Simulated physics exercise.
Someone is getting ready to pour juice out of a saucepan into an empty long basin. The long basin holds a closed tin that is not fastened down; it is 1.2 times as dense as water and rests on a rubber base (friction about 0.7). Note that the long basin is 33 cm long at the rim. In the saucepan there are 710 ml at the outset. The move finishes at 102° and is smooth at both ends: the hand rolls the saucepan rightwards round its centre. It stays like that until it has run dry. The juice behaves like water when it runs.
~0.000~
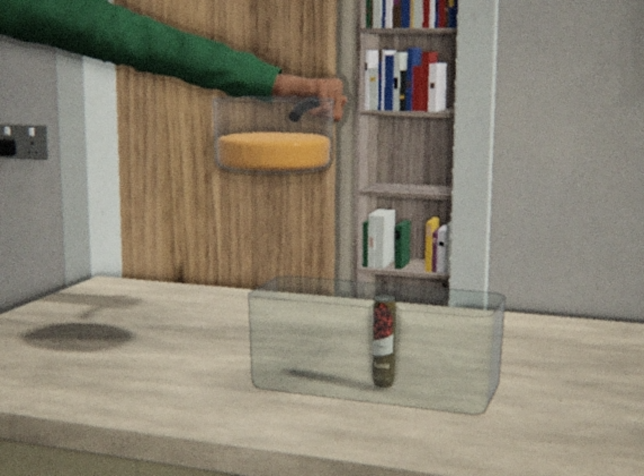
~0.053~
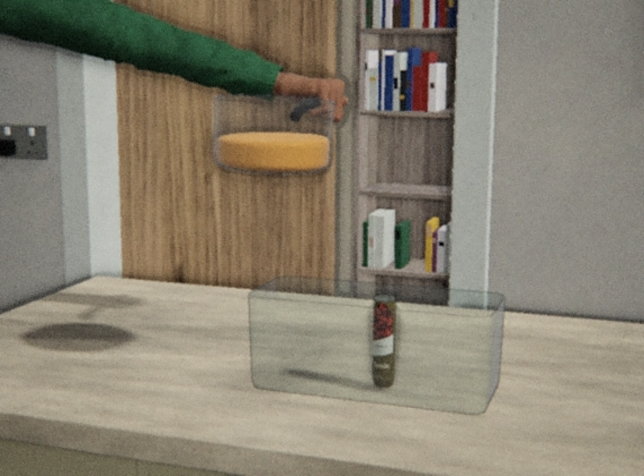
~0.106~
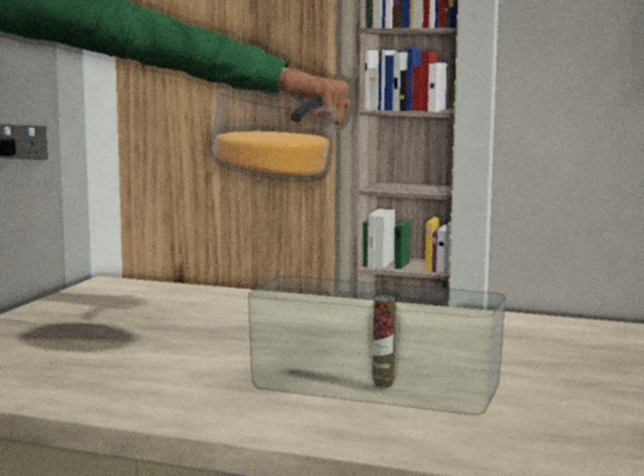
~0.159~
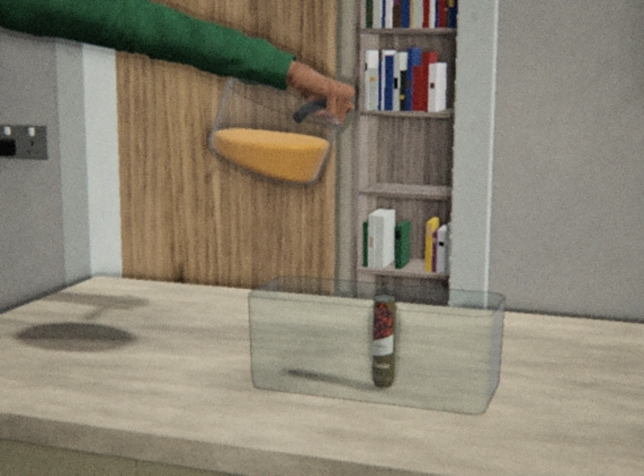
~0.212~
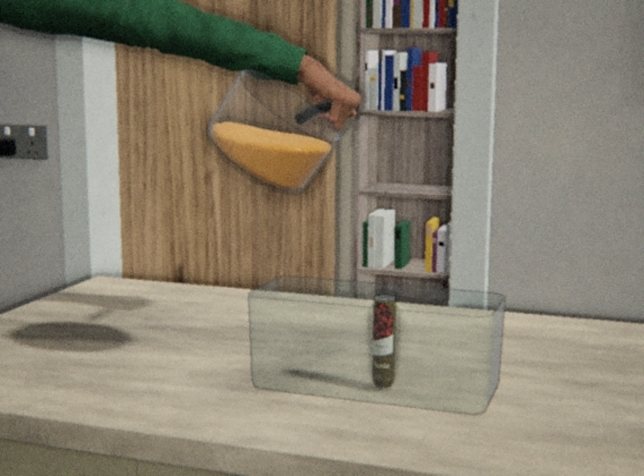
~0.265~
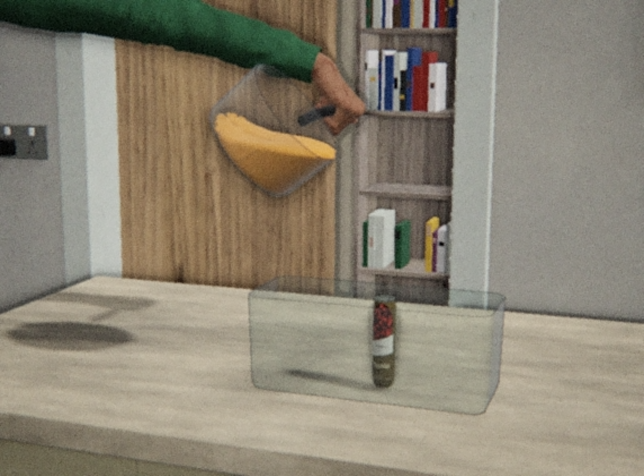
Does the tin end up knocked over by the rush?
Yes.
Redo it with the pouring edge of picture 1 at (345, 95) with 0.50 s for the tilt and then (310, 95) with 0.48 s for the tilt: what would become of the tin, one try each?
The tin overturns the first time and stays vertical the second time.
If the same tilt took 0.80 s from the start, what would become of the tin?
Then it stays up.
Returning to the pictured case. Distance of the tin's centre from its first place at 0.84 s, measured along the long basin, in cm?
It has moved some 4 cm.
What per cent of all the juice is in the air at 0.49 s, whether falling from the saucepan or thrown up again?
Close to 58 per cent, I'd say.
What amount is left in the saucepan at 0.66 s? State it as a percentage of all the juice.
Near 14 percent, more or less.
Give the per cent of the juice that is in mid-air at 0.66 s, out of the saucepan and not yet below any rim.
It comes to some 14 percent of the total.
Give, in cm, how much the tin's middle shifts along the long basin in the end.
About 8.5 cm.
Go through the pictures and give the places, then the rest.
It leans 0°; its right rim is at (329, 102); the juice meets the walls at (224, 136) and (328, 140); the long basin's rim runs from (263, 287) to (499, 307); the tin's top is at (385, 302), in the first picture.
It leans 3°; its right rim is at (331, 105); the juice meets the walls at (224, 136) and (328, 140), in the second picture.
It leans 10°; its right rim is at (334, 113); the juice meets the walls at (222, 135) and (327, 142), in the third picture.
It leans 21°; its right rim is at (336, 126); the juice meets the walls at (220, 131) and (328, 143), in the fourth picture.
It leans 35°; its right rim is at (336, 143); the juice meets the walls at (219, 123) and (330, 146), in the fifth picture.
It leans 51°; its right rim is at (331, 160); the juice meets the walls at (227, 117) and (332, 150), in the sixth picture.
By 0.49 s the tilt is 101° and 31 per cent is still to pour; the tin stands where it began.
By 0.66 s the tilt is 102° and 13 per cent is still to pour; the tin stands 1 cm from where it began.
By 0.84 s the tilt is 102° and 3 per cent is still to pour; the tin leans 21°.
By 1.03 s the tilt is 102° and 0 per cent is still to pour; the tin lies on its side.
At rest the tin lies on its side.
